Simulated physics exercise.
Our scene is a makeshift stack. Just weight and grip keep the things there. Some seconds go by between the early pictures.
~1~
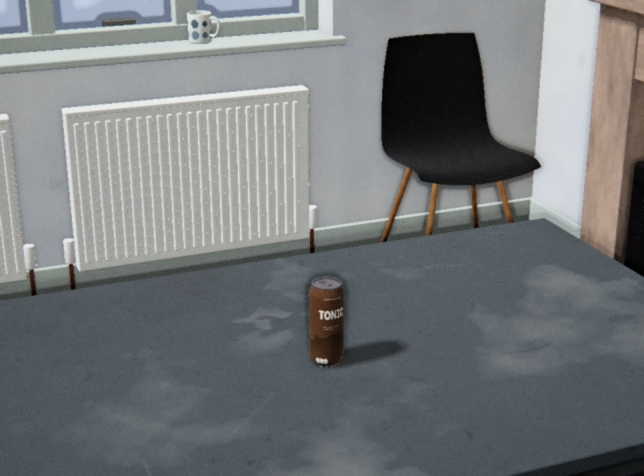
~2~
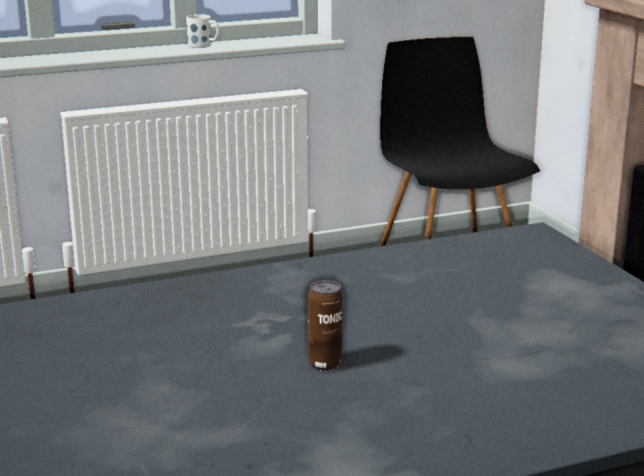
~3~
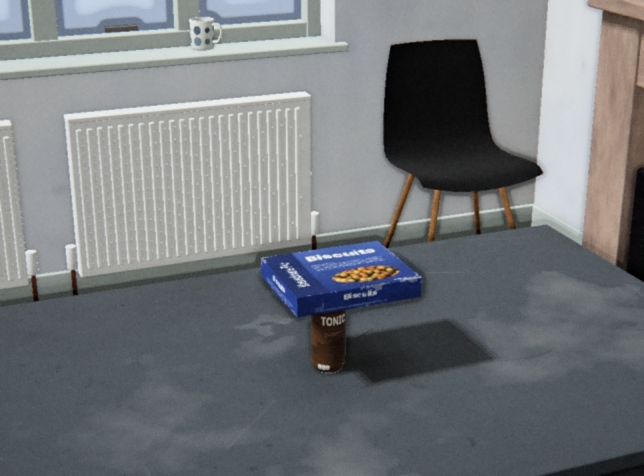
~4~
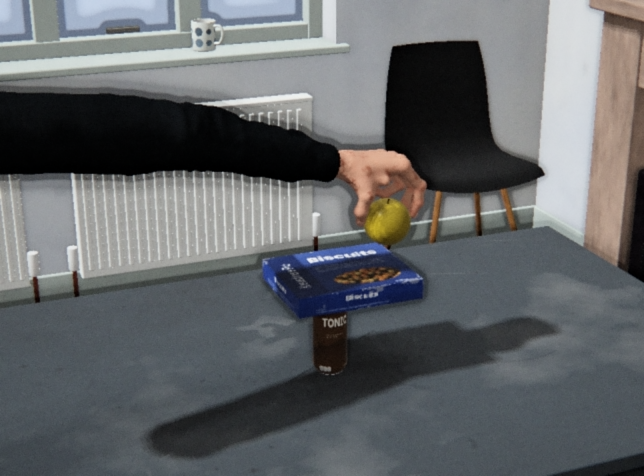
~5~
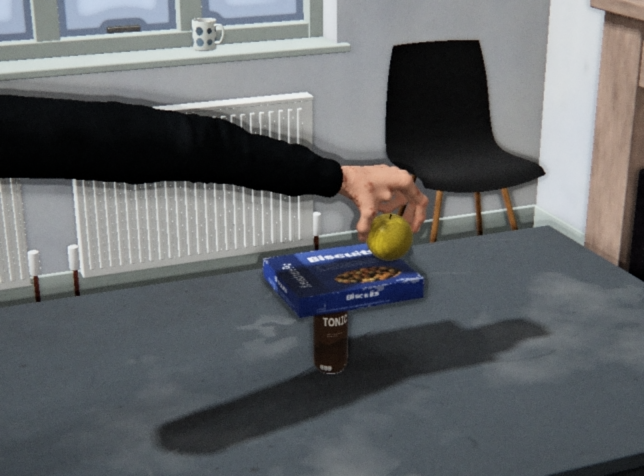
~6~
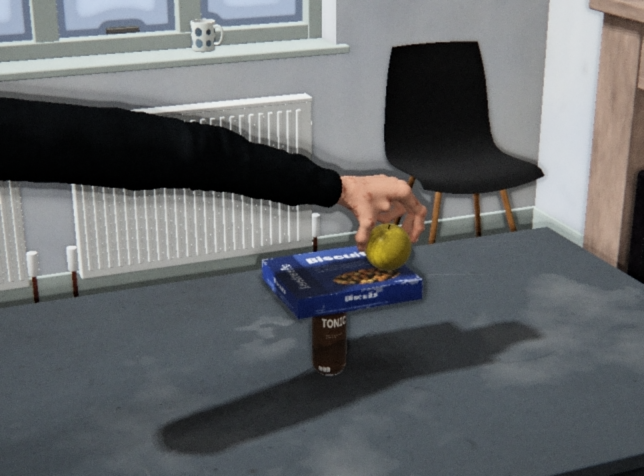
The clip opens on a brown drink can standing alone on a dark table, with a radiator and black chair behind. A blue biscuit packet then appears balanced flat on top of the can. A hand reaches in from the left and lowers a yellow apple onto the packet, still holding it.
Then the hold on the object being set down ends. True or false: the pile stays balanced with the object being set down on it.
False.
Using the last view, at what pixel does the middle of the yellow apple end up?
Near (437, 343).
Then, 0.40 s past the last view, yellow apple and blue packet now fallen.
Then, 0.60 s past the last view, things are still on the move.
Finally, fallen, yellow apple and blue packet; brown can still in place. Final places as the last picture's camera would see them, yellow apple near (437, 344). The stack comes apart.
